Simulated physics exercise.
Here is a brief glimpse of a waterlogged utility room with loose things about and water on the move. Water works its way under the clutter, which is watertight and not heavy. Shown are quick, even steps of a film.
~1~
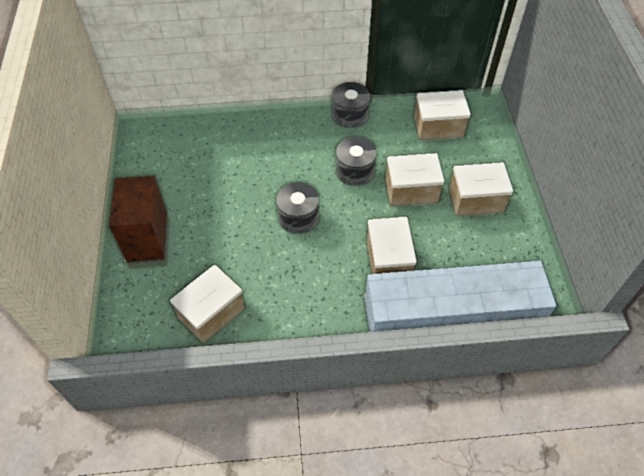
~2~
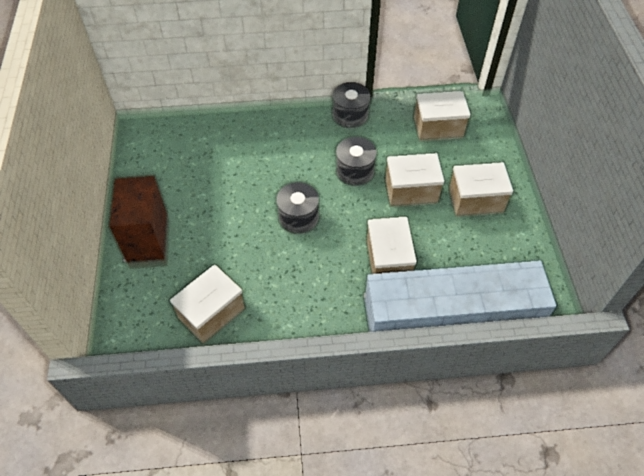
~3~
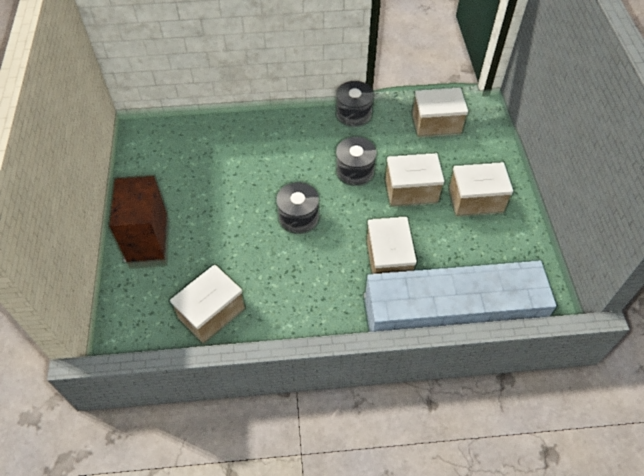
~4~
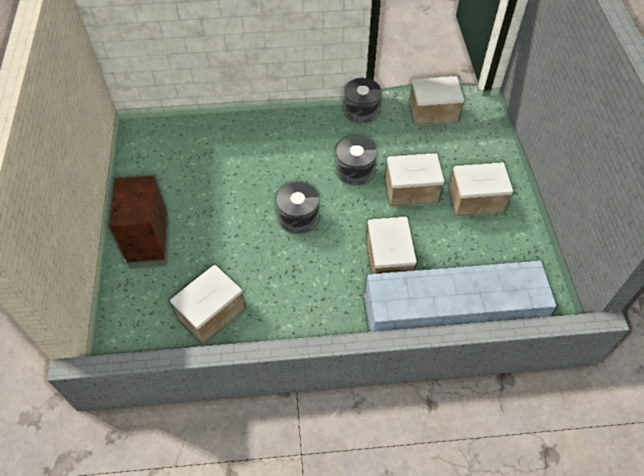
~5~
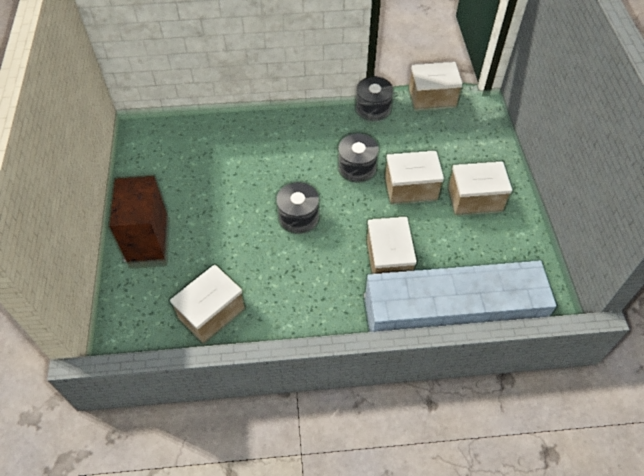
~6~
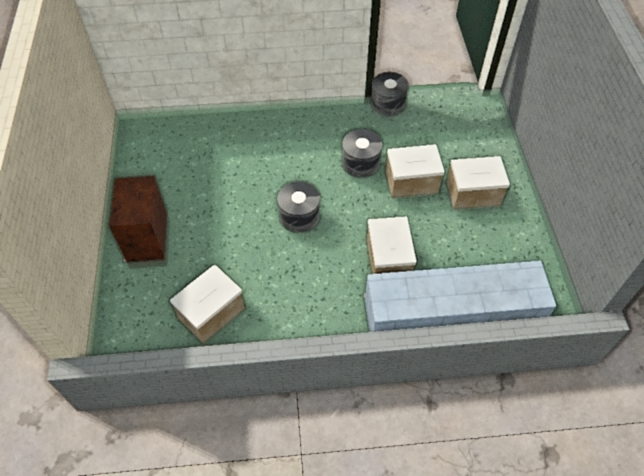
A long pale blue block lies along the front right of a green-floored, walled utility room, seen from a fixed high view. Three dark round tubs sit near the middle and back, with white-topped boxes mostly at right and front left, and a reddish-brown block at left. The back doorway opens, then the rear box slides out through it as the rear tub drifts right towards the gap and nearby pieces shift slightly.
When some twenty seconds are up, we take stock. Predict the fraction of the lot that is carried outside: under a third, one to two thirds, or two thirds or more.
Two thirds or more.
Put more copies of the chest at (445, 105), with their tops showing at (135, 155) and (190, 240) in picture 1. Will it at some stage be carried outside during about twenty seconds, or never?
Well, the first one never leaves, but the second one never leaves.
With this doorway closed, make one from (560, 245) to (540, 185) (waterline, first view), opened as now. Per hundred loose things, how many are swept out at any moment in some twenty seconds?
Result: Roughly 80 per cent.
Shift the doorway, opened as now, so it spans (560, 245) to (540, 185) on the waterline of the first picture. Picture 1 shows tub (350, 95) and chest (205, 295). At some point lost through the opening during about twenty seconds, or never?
Held back; held back.
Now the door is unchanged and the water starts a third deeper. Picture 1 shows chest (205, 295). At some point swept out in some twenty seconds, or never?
I'd bet it never leaves.
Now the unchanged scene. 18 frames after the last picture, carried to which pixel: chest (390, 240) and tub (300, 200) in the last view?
First one at roughly (464, 194), second at roughly (399, 134).
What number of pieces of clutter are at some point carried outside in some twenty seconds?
It totals 7.
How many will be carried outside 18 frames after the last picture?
The count is 5.
A moment on, 2 of 8 are out; 6 afloat.
Next, 5 of 8 are out; 3 afloat.
Later, 6 of 8 are out; 2 afloat.
In the end, 7 of 8 are out; 1 afloat.
